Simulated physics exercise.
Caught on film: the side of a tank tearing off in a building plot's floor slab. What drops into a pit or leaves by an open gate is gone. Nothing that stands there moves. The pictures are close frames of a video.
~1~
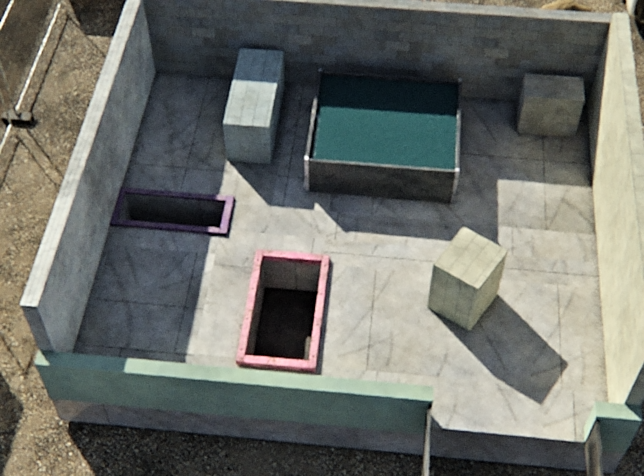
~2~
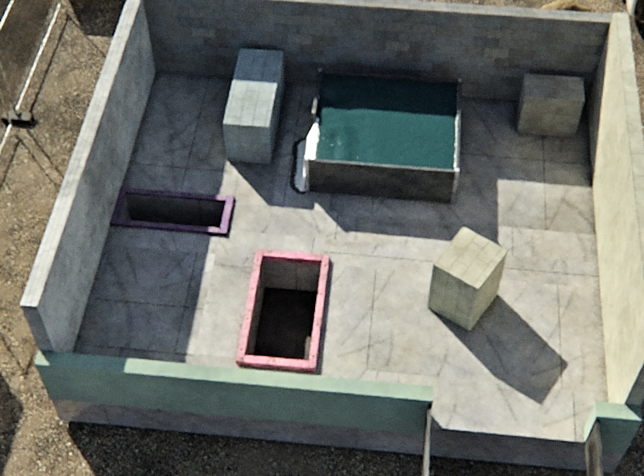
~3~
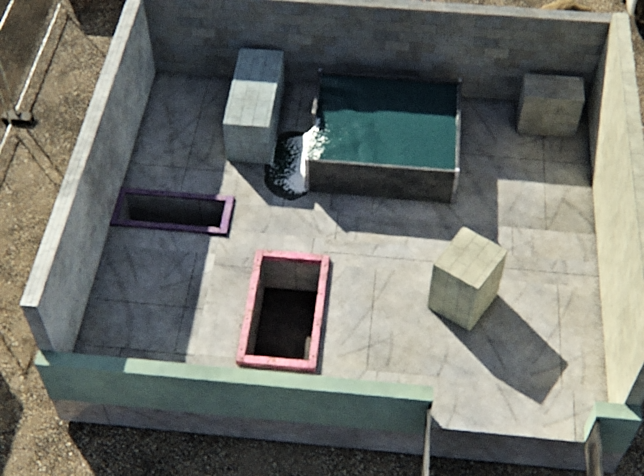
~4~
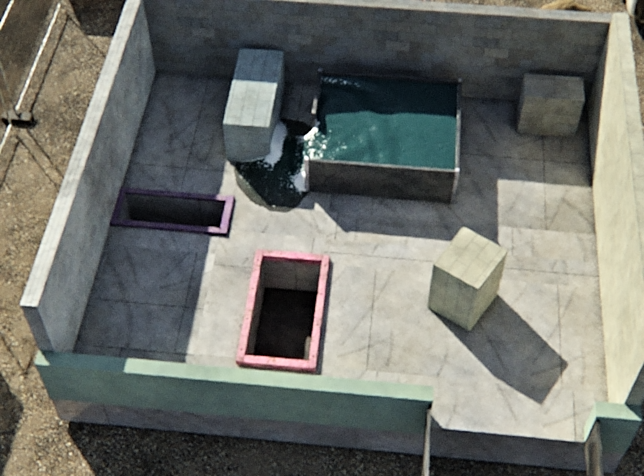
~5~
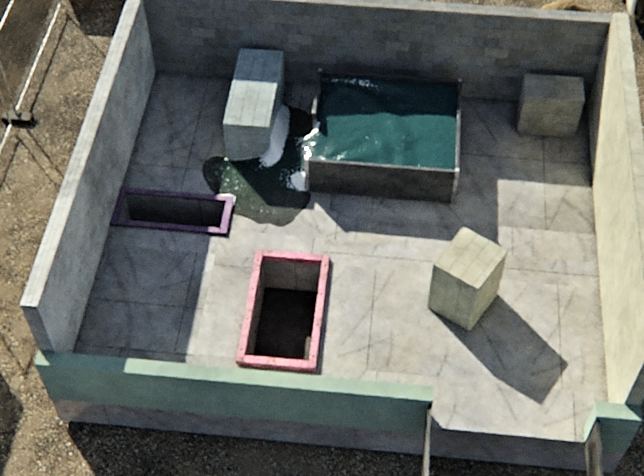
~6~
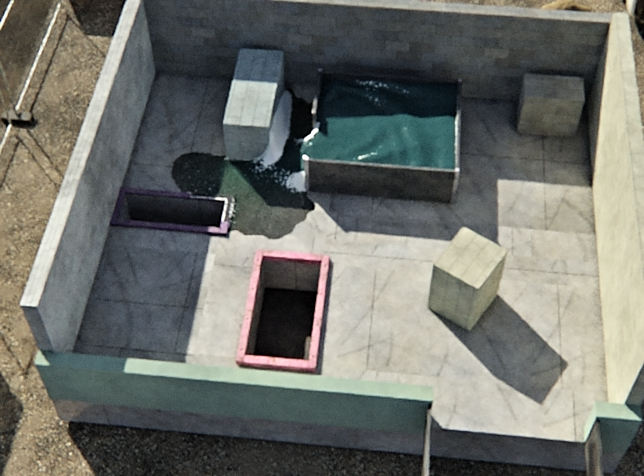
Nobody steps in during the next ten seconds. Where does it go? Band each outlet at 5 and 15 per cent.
One by one: The gate takes not even 5 %; the purple pit takes above 15 %; the pink pit takes not even 5 %.
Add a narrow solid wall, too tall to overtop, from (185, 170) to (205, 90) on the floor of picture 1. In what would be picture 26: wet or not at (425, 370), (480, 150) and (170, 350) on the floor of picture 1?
As listed: No water, clear, under water.
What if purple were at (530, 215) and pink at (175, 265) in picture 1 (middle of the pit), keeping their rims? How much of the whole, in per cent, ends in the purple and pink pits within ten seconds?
Parts in a hundred: Purple 2, pink 14.
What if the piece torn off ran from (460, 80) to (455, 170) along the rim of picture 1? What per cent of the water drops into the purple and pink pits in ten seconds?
Per cent: Purple 0, pink 0.
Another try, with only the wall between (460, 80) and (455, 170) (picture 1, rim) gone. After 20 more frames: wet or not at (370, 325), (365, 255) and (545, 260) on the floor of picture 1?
In turn: Free of water, not flooded, wet.
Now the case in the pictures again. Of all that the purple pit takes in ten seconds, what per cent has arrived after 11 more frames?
Roughly 25 per cent.
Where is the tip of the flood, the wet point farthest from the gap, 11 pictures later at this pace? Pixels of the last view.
I would point to (131, 352).
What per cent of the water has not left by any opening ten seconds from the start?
Some 72 per cent.
A moment on, water covers 15 % of the floor; the gate 0 %, the purple pit 3 %, the pink pit 0 %.
Next, water covers 30 % of the floor; the gate 0 %, the purple pit 7 %, the pink pit 0 %.
Then, water covers 40 % of the floor; the gate 0 %, the purple pit 13 %, the pink pit 0 %.
Later, water covers 60 % of the floor; the gate 0 %, the purple pit 20 %, the pink pit 0 %.
In the end, water covers 85 % of the floor; the gate 1 %, the purple pit 27 %, the pink pit 0 %.
